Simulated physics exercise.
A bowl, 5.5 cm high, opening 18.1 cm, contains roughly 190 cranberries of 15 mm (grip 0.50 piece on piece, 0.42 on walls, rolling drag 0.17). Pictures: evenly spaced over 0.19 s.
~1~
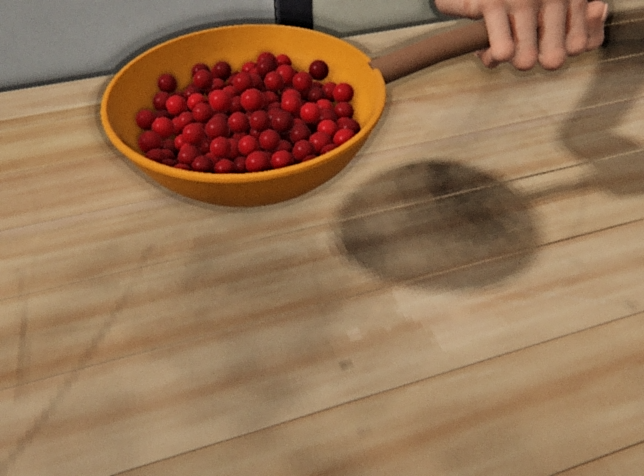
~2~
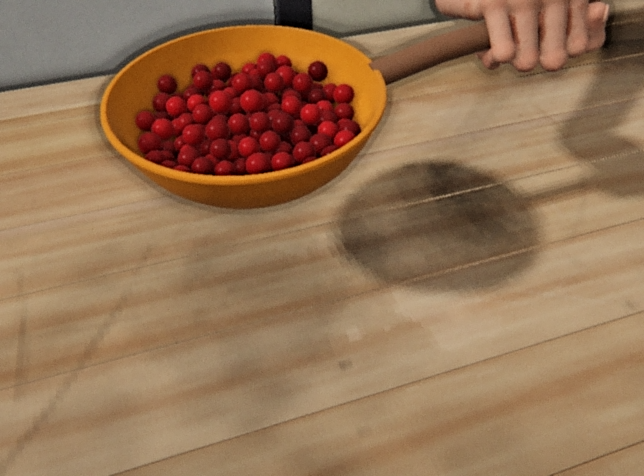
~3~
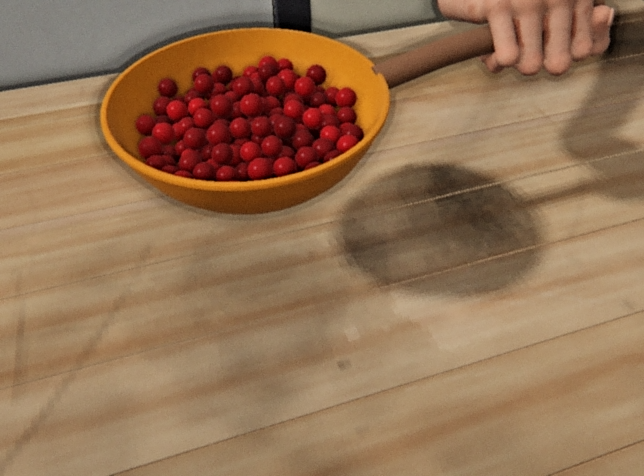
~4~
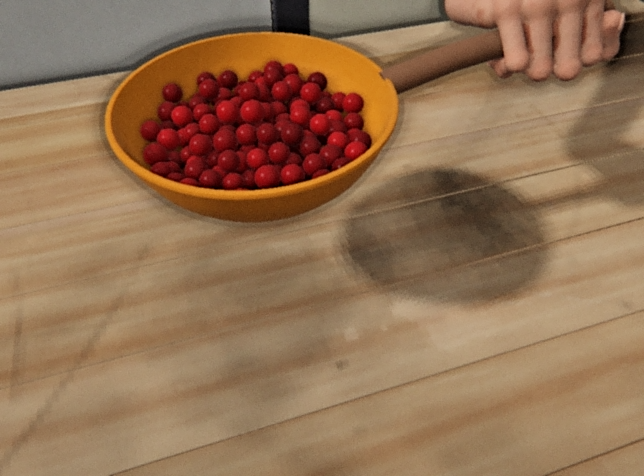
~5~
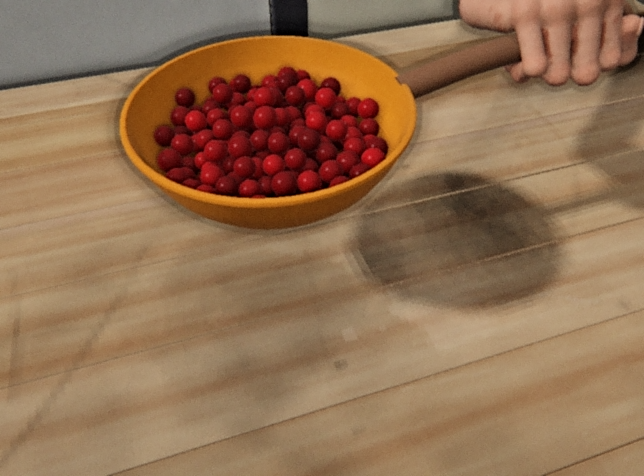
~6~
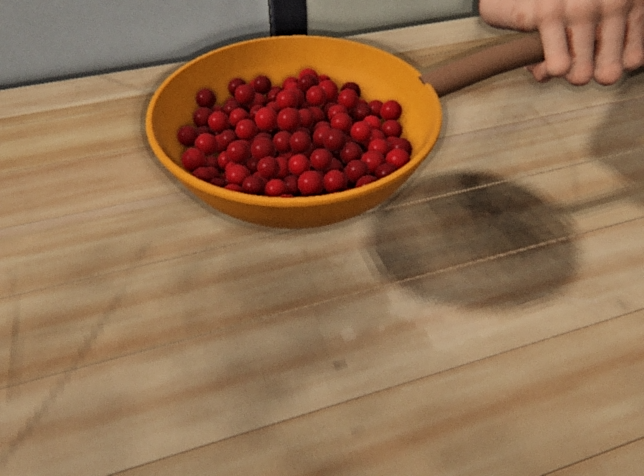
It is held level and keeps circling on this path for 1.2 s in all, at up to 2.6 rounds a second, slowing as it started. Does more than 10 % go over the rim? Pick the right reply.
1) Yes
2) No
Option 2: No.
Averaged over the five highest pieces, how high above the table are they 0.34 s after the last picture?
I'd put it at some 18 cm.
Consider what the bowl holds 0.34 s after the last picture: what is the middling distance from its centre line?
Around 4.5 centimetres.
Then, 0.34 s after the last picture, bowl 100 %; middle of the pieces not yet landed near (252, 136).
Then, 0.61 s after the last picture, bowl 100 %; middle of the pieces not yet landed near (273, 97).
Then, 0.87 s after the last picture, bowl 100 %; middle of the pieces not yet landed near (322, 129).
Then, 1.11 s after the last picture, bowl 100 %; middle of the pieces not yet landed near (324, 118).
In the end, bowl 100 %.
